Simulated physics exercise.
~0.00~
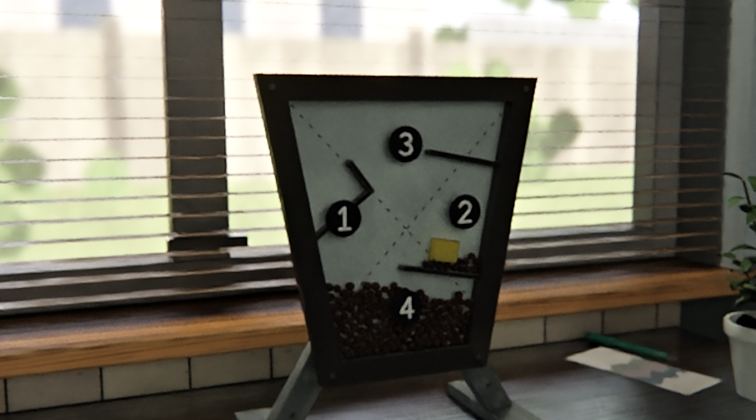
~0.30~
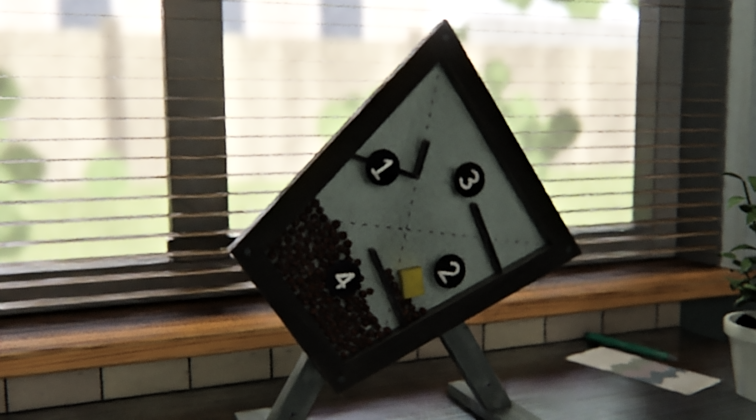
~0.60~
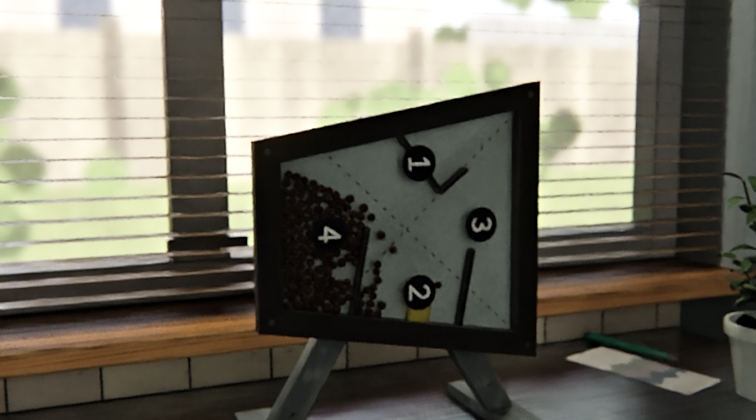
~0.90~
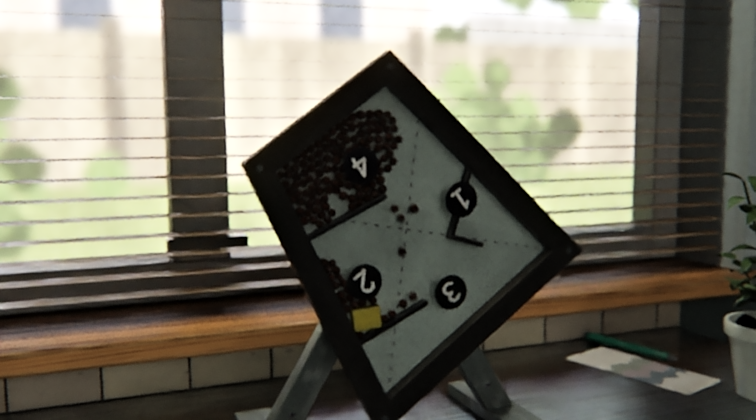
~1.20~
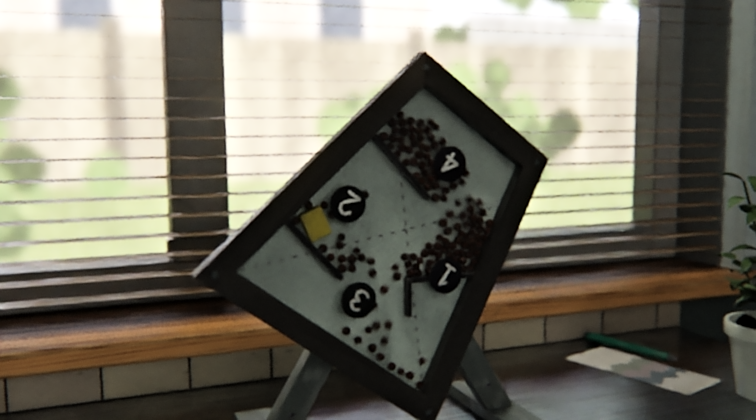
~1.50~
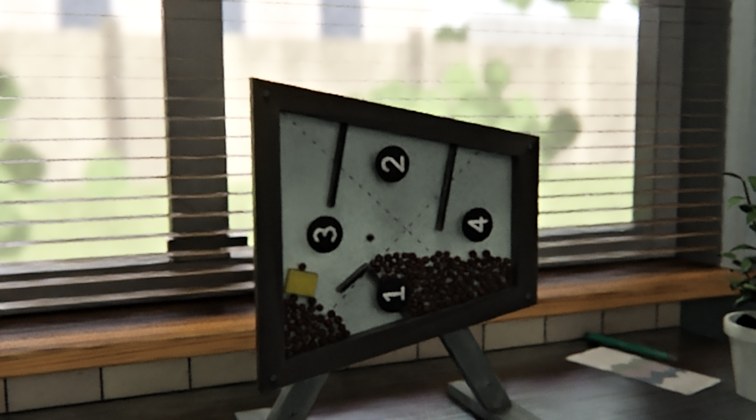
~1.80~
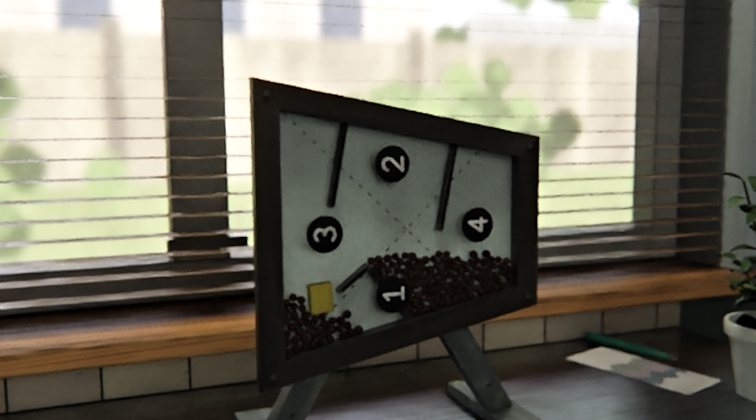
A dark-framed, clear-faced case stands on legs before a window blind, with round dark pills heaped in its bottom wedge and a yellow block on a small ledge at the right. The case swings clockwise onto its side, carrying most of the pills to the left while the block drops to the bottom. It swings on, past upside down, and pills spill off the ledges in a scattered stream as the block rides up the left. Once the case stops on its opposite side, the block tips slightly rightward. It rests on a small lower-left heap in wedge three, with most pills piled along the bottom and right.
